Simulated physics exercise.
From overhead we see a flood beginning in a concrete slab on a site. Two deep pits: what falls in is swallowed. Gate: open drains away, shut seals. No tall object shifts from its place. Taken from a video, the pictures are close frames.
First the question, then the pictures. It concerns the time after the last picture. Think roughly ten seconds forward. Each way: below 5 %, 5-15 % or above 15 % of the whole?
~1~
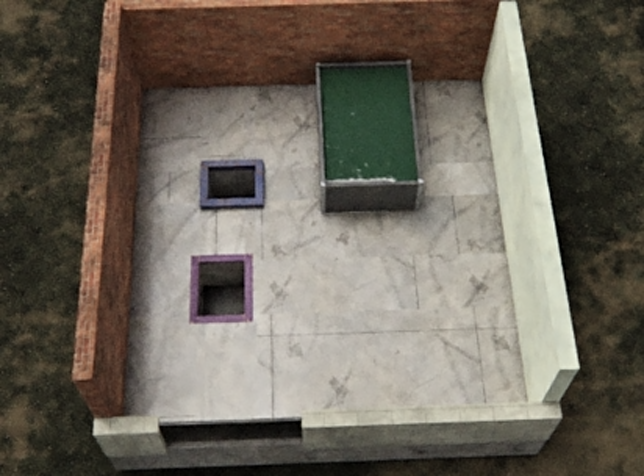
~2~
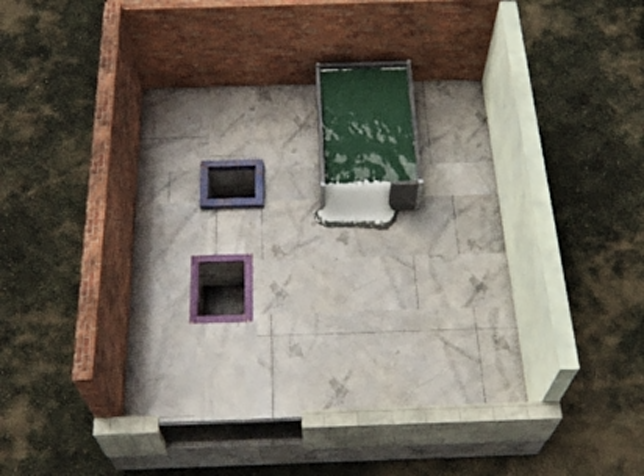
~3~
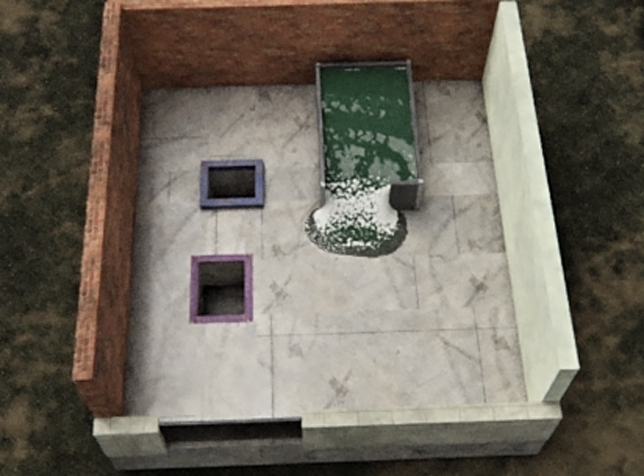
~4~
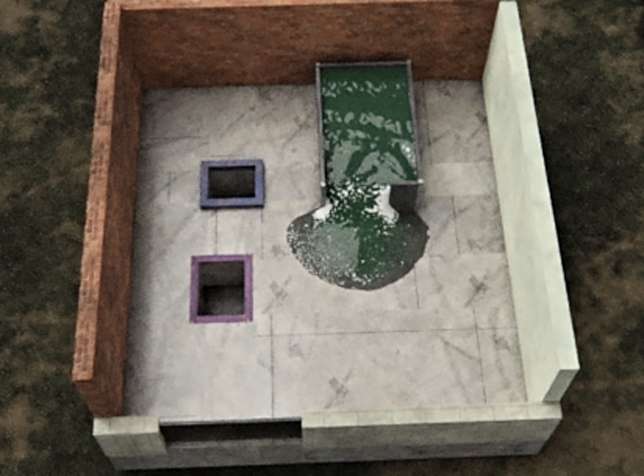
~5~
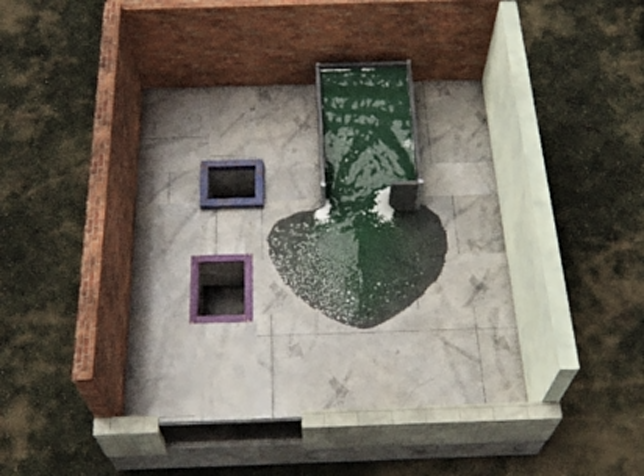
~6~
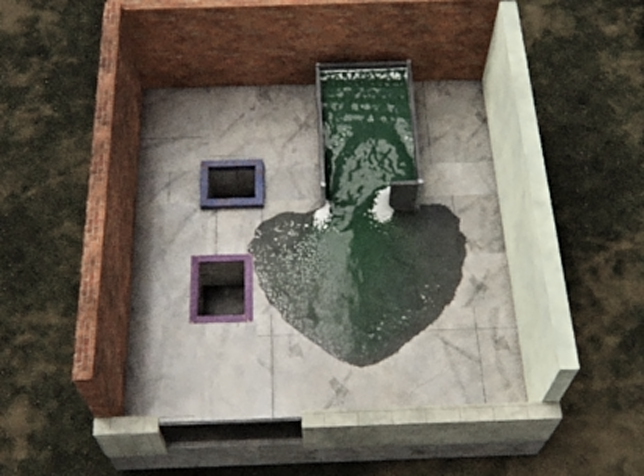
The gate takes in a trifling amount - short of five per cent; the blue pit takes in a trifling amount - short of five per cent; the purple pit takes in a considerable amount - past fifteen per cent.
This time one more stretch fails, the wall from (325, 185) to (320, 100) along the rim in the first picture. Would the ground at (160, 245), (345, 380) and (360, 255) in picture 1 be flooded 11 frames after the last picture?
First spot submerged, second spot spared, third spot spared.
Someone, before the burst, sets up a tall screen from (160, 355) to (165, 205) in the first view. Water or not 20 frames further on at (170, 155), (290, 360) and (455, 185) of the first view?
Spared; swamped; spared.
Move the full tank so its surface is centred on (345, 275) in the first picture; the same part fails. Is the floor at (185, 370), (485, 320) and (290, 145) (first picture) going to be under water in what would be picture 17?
In sequence: Inundated, next inundated, then unflooded.
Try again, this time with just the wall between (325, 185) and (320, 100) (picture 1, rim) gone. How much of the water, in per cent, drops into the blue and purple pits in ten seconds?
I'd say the blue pit gets around 20 percent and the purple pit around 25 percent.
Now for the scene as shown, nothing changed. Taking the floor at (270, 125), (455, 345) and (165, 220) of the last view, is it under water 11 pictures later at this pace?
First spared, then swamped, then spared.
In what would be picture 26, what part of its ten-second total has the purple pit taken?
Some 30 per cent.
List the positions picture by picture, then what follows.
Still water in the open tank at (367, 125), in the first frame.
The front is at (322, 220), out from the gap at (357, 202), in the second frame.
Water pours out at (357, 202) and has run to (394, 245), in the third frame.
The front is at (373, 285), out from the gap at (357, 203), in the fourth frame.
The front is at (371, 322), out from the gap at (357, 203), in the fifth frame.
Water pours out at (357, 203) and has run to (357, 360), in the sixth frame.
A moment on, water covers 40 % of the floor; the gate 0 %, the blue pit 0 %, the purple pit 1 %.
Next, water covers 45 % of the floor; the gate 0 %, the blue pit 0 %, the purple pit 3 %.
Then, water covers 55 % of the floor; the gate 0 %, the blue pit 0 %, the purple pit 5 %.
Later, water covers 85 % of the floor; the gate 0 %, the blue pit 0 %, the purple pit 9 %.
In the end, water covers 95 % of the floor; the gate 0 %, the blue pit 0 %, the purple pit 17 %.
